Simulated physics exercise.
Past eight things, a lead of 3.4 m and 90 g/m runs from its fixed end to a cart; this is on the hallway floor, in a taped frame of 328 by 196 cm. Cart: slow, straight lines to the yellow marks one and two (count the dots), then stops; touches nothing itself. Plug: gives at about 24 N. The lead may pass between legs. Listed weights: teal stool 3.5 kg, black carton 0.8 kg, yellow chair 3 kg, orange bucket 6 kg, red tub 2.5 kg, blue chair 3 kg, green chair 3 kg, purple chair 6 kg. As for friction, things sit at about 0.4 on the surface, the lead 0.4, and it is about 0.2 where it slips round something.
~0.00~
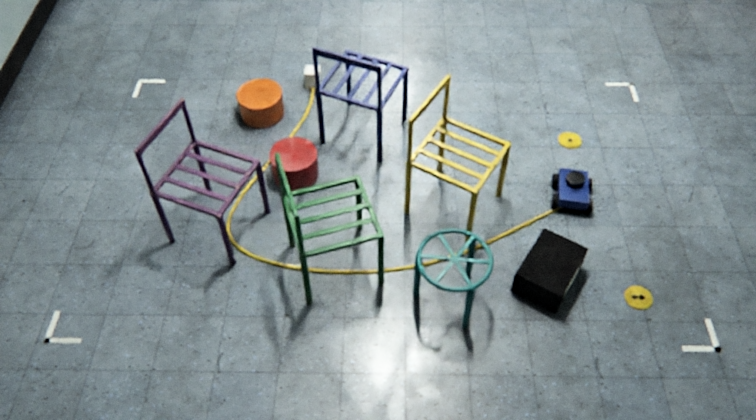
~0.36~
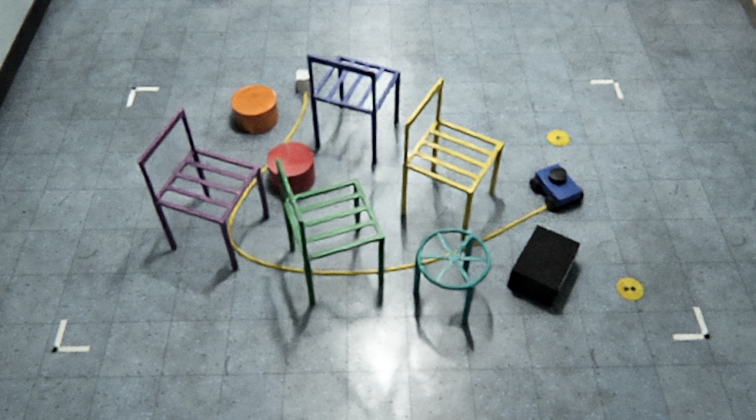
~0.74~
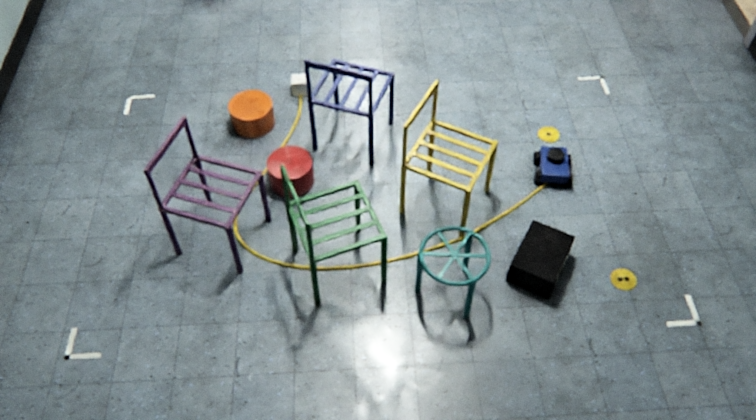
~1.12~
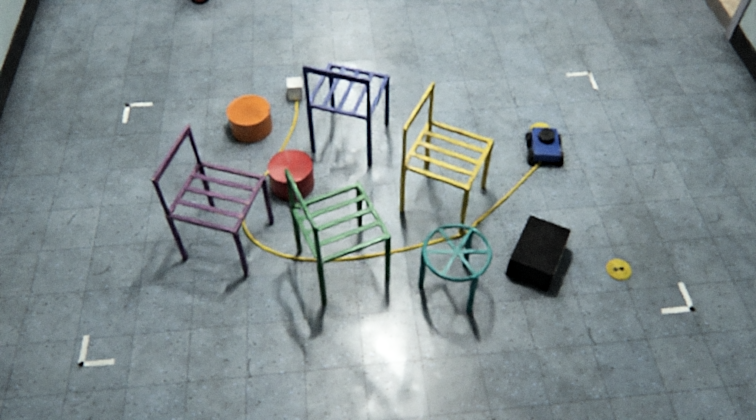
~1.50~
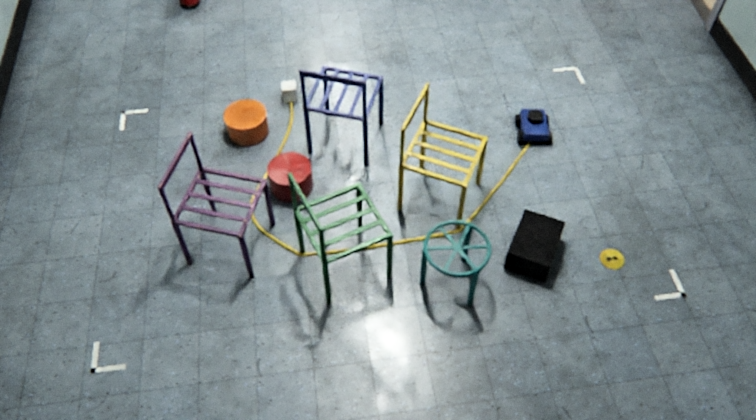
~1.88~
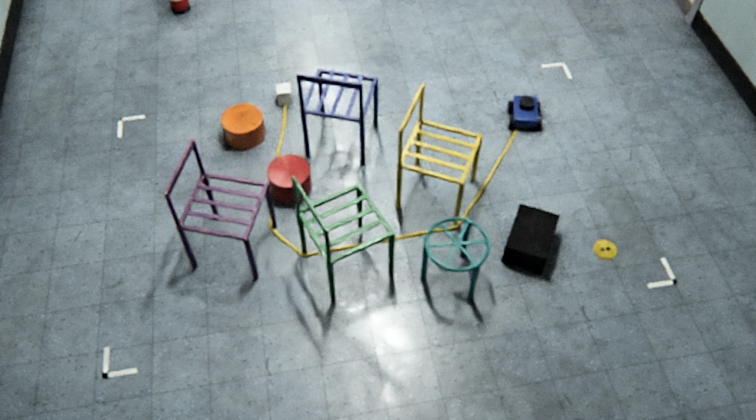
A small blue cart rolls away past the yellow chair, pulling a yellow lead tighter among chair legs.
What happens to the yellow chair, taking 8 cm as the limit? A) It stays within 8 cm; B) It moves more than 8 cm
Option A: It stays within 8 cm.
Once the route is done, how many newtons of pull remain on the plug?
It ends up near 0 N.
At 2.7 s, cart at (544, 153), lead slack at the fixed end; nothing else has moved.
At 3.6 s, cart at (565, 186), lead slack at the fixed end; nothing else has moved.
At 4.4 s, cart at (588, 221), lead slack at the fixed end; nothing else has moved.
At 5.3 s, cart at (605, 248), lead slack at the fixed end; nothing else has moved.
At 5.7 s, cart at (605, 248), lead slack at the fixed end; yellow chair 0 cm off its start at (440, 149).
